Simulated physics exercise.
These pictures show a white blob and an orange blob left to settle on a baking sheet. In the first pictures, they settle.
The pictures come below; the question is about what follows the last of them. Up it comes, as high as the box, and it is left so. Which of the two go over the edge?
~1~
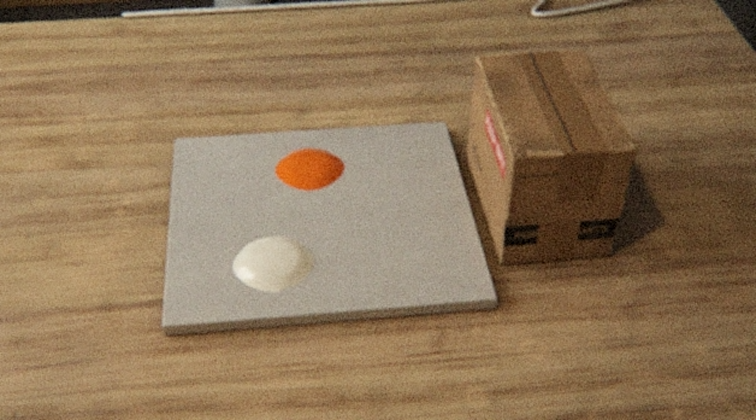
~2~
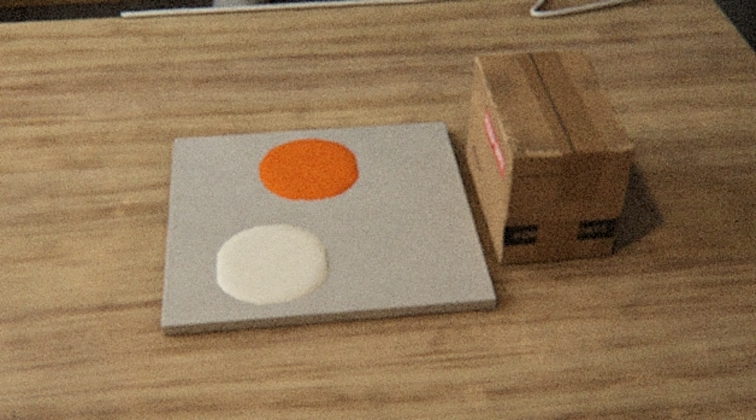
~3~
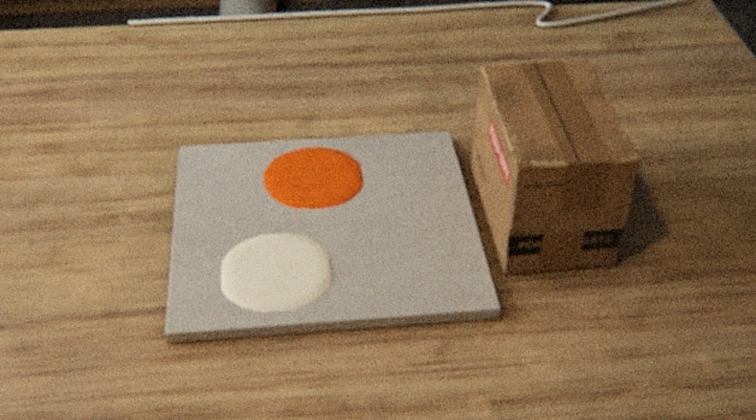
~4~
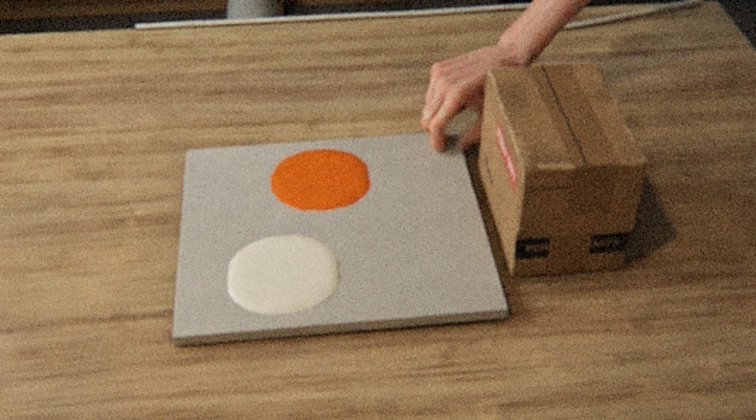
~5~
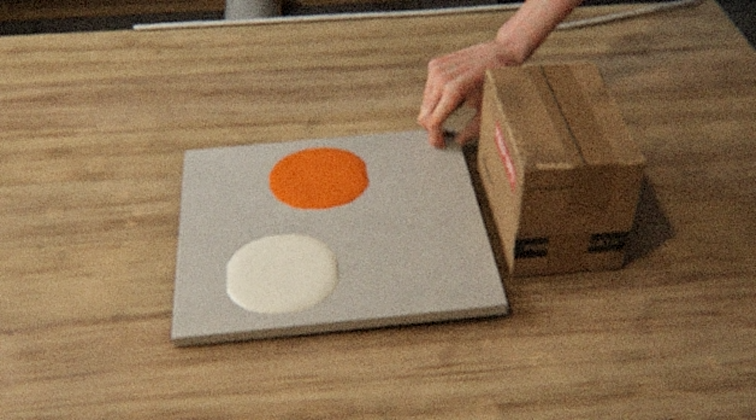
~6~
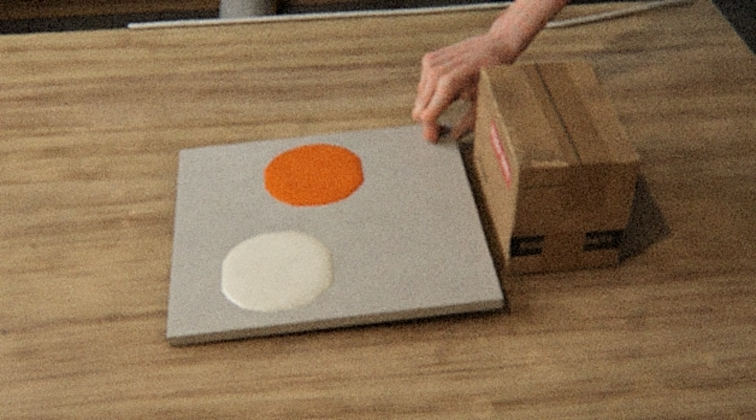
Put simply, the white blob makes it off, and the orange blob makes it off.
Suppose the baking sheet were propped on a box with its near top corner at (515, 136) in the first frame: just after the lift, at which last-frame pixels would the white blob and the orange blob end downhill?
(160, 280), (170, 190).
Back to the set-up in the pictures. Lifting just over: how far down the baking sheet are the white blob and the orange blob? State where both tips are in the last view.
(164, 282); (183, 183).
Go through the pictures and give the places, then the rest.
In the first frame, the baking sheet lies flat; white blob (273, 259) a low mound; orange blob (310, 166) a low mound; box (565, 210).
In the second frame, they settle; white blob (273, 261) spread thin; orange blob (309, 168) spread thin.
In the third frame, at rest; white blob (277, 270) spread thin; orange blob (314, 176) spread thin.
In the fourth frame, a hand takes the end; white blob (284, 272) spread thin; orange blob (321, 178) spread thin.
In the fifth frame, the end is rising; white blob (282, 271) spread thin; orange blob (319, 177) spread thin.
In the sixth frame, the baking sheet slopes by about 3°; white blob (278, 268) spread thin; orange blob (314, 173) spread thin; box (571, 221).
Soon after, slope about 29°; the white blob is dripping off the low end; the orange blob has crept down a long way.
Later, the white blob is dripping off the low end; the orange blob is dripping off the low end.
In the end, slope about 29°; the white blob is dripping off the low end; the orange blob is dripping off the low end.
